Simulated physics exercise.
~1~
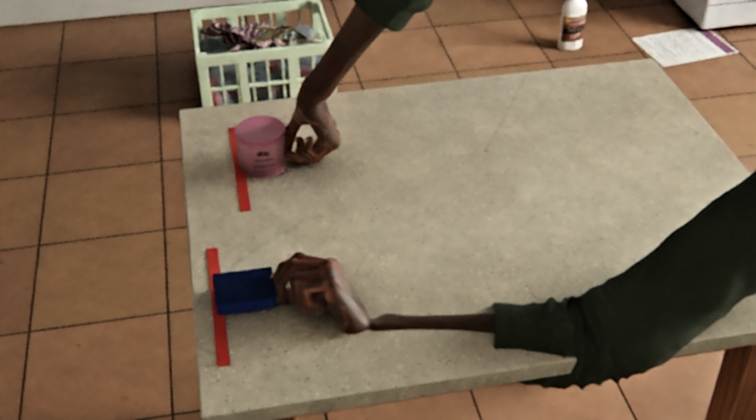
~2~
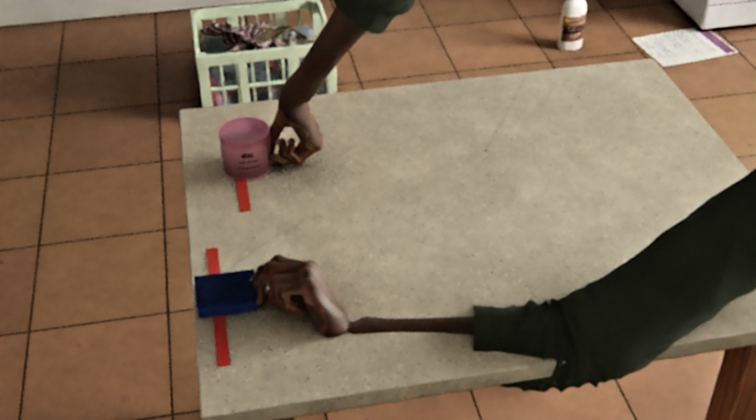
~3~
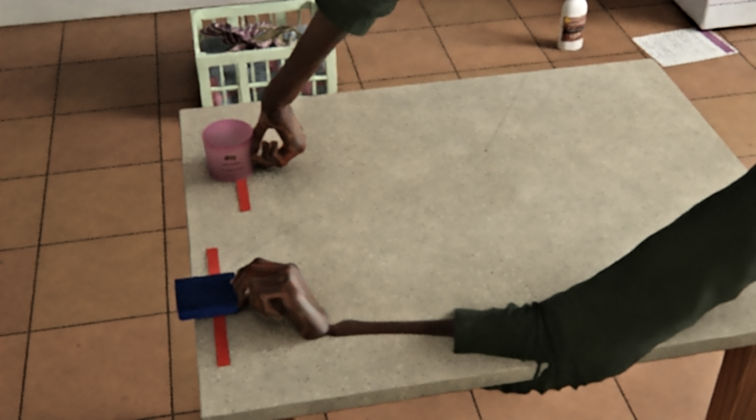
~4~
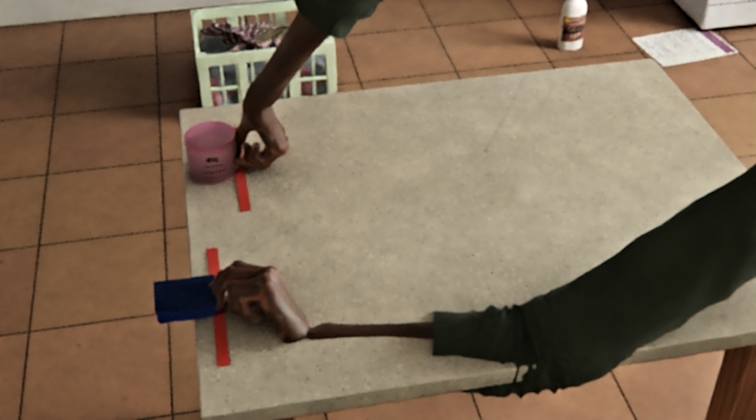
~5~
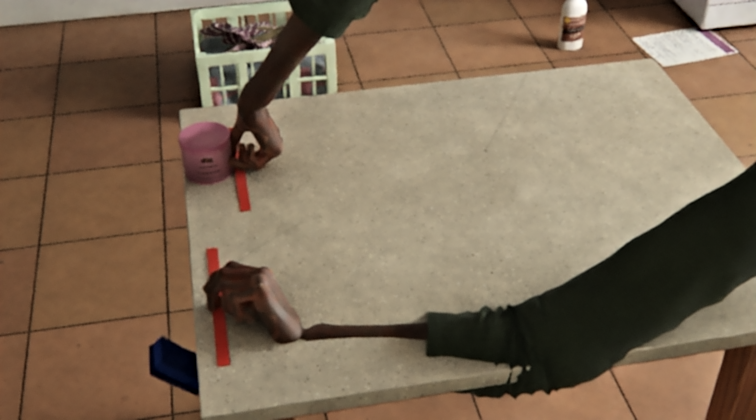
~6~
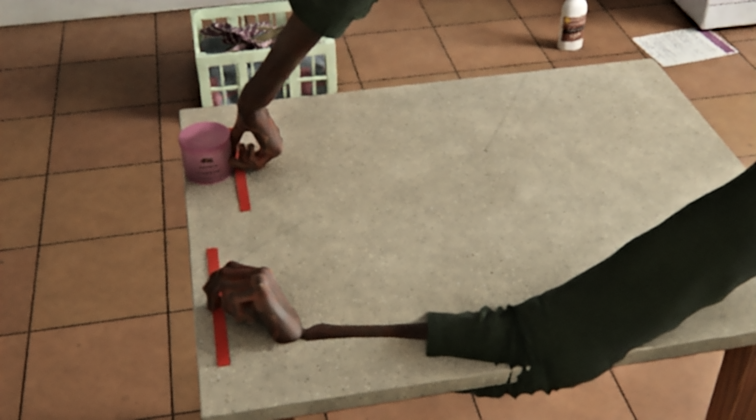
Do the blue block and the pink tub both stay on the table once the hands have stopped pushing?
No, only the pink tub stays on the table, close to the left edge. The blue block tips over the edge and falls toward the floor.
